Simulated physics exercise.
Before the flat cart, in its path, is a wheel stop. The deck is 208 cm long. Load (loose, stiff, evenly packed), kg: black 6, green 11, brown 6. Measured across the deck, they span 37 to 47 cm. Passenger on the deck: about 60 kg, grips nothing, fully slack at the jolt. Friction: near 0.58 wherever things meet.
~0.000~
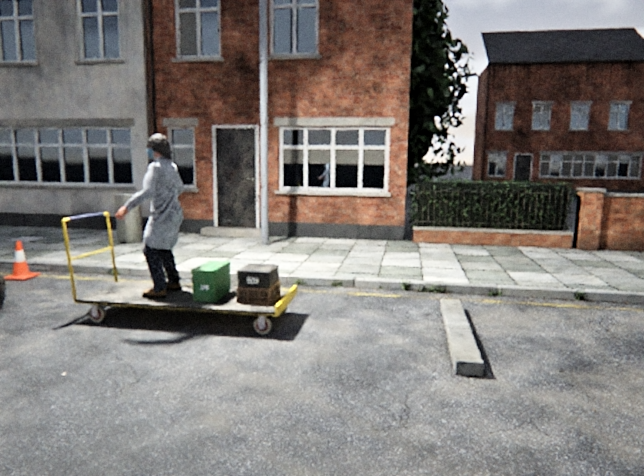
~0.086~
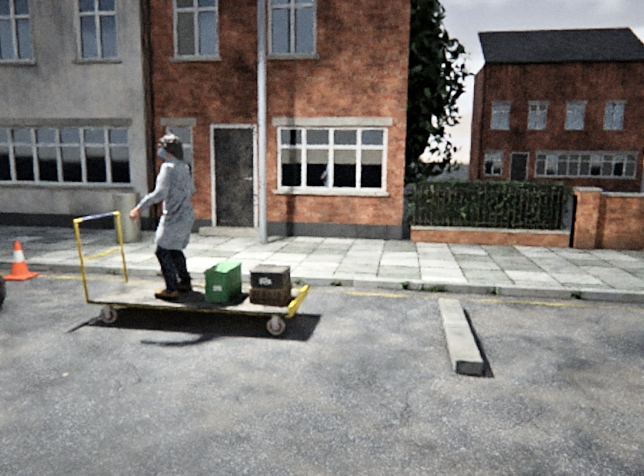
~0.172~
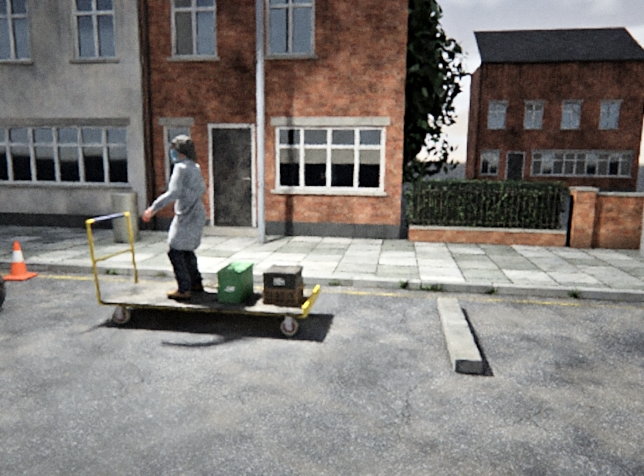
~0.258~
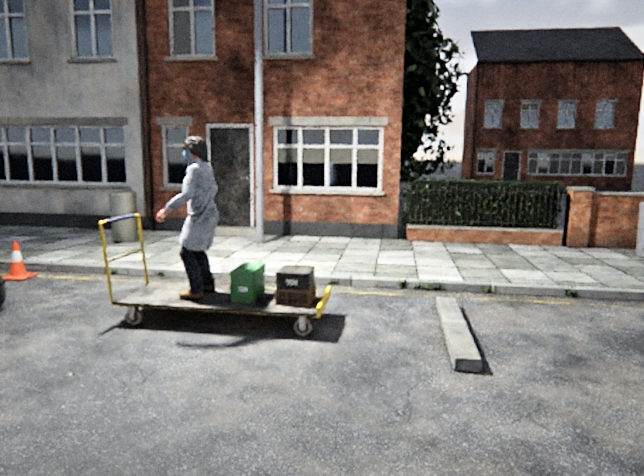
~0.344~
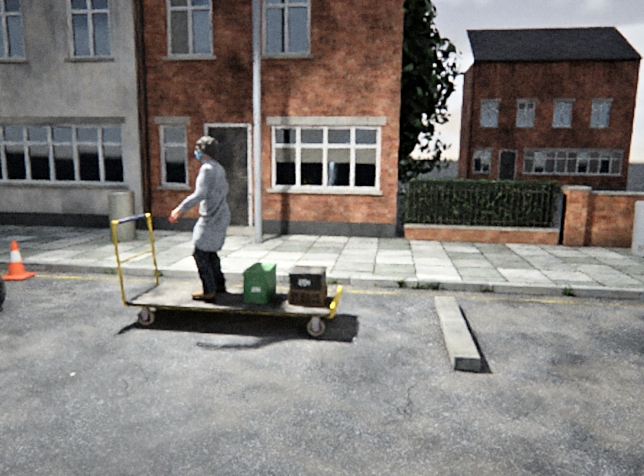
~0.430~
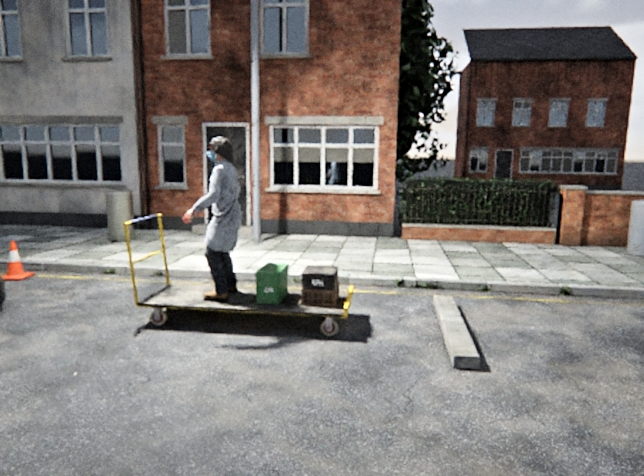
A person in a pale grey coat, dark trousers and a blue face mask stands on a flat cart with a yellow handle at its left end, seen side-on from across a grey paved lot. A green box and a dark brown one sit to the right, before brick and grey buildings, with an orange cone left and a concrete wheel stop right. The cart rolls steadily rightward, carrying rider and boxes, while the view barely shifts.
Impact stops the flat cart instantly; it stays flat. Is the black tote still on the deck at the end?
Yes - I'd expect it to hold within the edge.
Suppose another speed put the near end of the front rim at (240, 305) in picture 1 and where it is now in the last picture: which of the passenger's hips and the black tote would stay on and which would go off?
Then hips on, black off.
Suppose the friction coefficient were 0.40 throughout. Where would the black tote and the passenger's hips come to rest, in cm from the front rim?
Final: Black 50 cm past rim; hips 90 cm behind rim.
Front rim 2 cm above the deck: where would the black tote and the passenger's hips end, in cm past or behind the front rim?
With that rim, black stays 10 cm behind and the hips stay 60 cm behind.
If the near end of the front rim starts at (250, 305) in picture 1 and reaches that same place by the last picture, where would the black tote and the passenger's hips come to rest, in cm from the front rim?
Rest positions: Black 60 cm past rim; hips 30 cm behind rim.
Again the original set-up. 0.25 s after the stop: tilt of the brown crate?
Roughly 0 degrees.
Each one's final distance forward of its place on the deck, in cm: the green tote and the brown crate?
The green one ends 20 cm ahead of its place and the brown one 10 cm ahead.
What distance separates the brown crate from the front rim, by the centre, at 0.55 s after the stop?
Roughly 20 cm behind it.
The wheels strike at 1.11 s.
After 1.36 s the black tote is 9 cm behind the rim, tilted 0°, near (444, 283) in the last picture's view.
After 1.66 s the black tote is 8 cm behind the rim, tilted 0°, near (445, 283) in the last picture's view.
After 2.11 s the black tote is 9 cm behind the rim, tilted 0°, near (444, 283) in the last picture's view.
At rest, 5.1 s, nothing is past the rim; behind it, black tote, green tote, brown crate and the passenger's hips.
